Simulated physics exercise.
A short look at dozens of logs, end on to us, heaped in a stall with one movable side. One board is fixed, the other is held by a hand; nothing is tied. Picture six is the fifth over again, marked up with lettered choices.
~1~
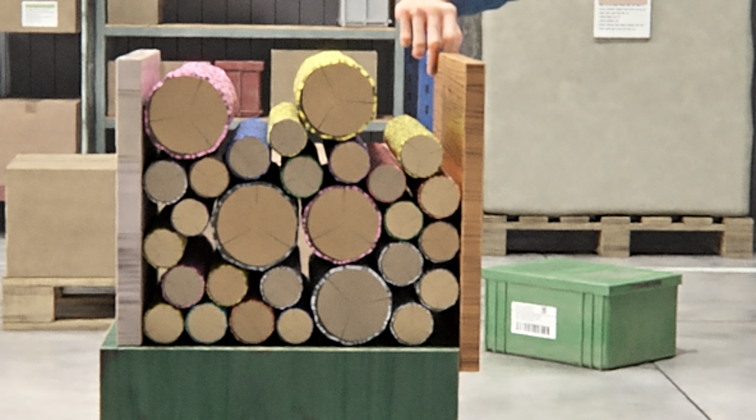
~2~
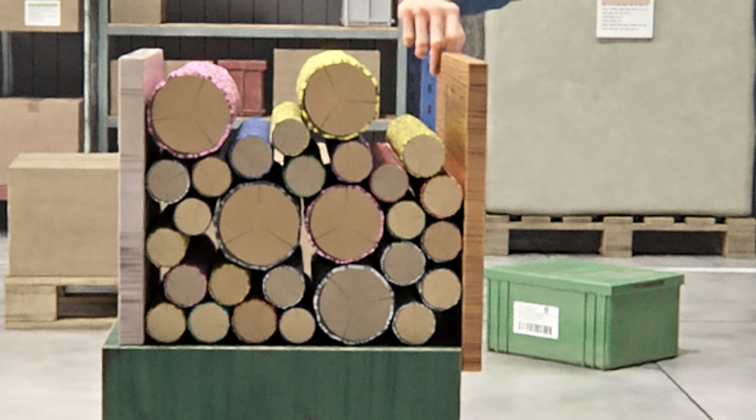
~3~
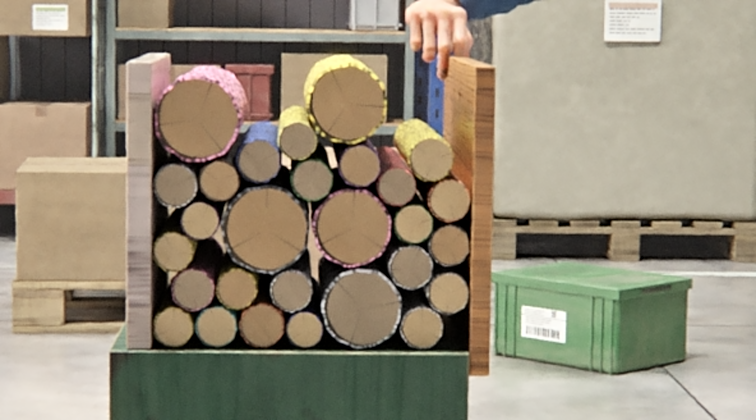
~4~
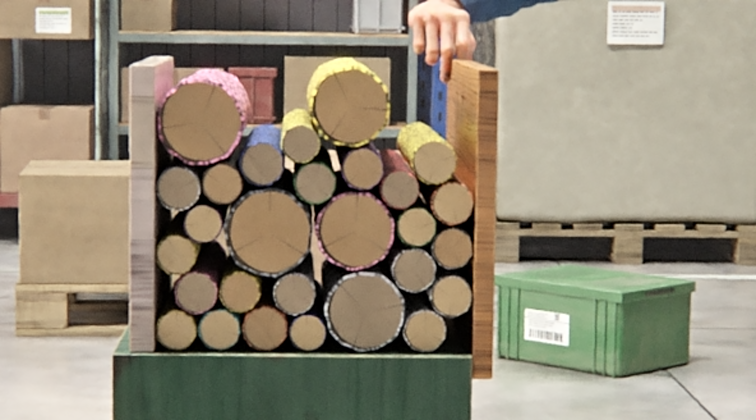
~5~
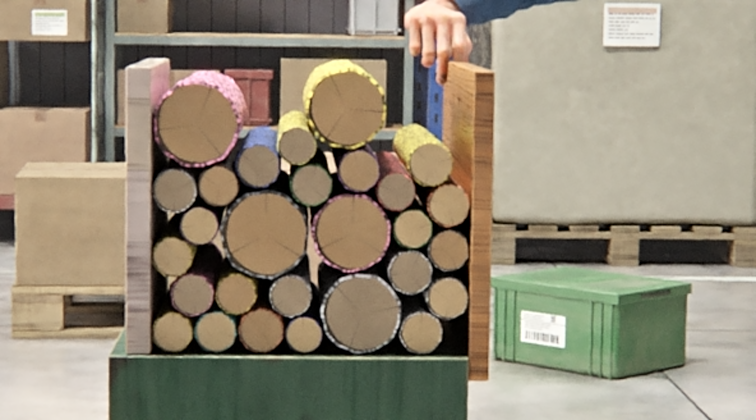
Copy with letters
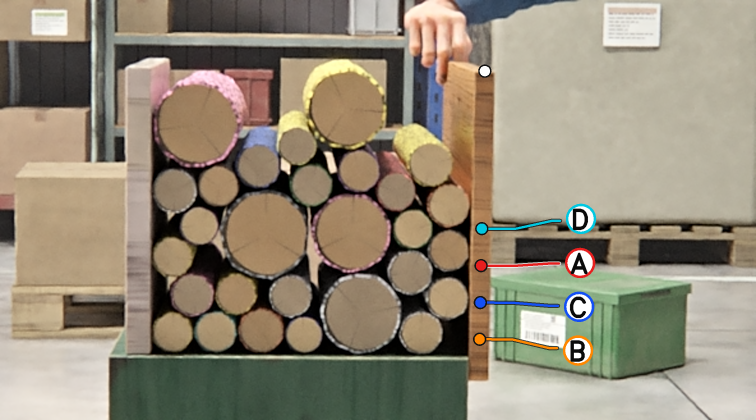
The clip shows logs of various sizes stacked between two upright boards on a green base in a warehouse, with a hand resting on top of the right board; nothing moves apart from a slight shift of the view.
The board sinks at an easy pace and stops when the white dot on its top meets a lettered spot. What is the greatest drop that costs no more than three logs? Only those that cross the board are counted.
It can be let down to A.
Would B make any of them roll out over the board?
Yes.
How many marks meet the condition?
Two of the four.
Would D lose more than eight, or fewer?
It loses fewer than eight.
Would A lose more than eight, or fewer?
Fewer than eight.
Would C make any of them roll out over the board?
Yes, at C.
On the marked copy, A at (481, 266); B at (480, 339); C at (480, 303); D at (482, 229); the white dot at (485, 71).
Taking A. A third of the way, top of the board (472, 155).
Two thirds of the way, top of the board (470, 250).
When it is over, top of the board (470, 265), three out over the board.
As for the rest, B more than three out over the board; C more than three out over the board; D none out over the board.
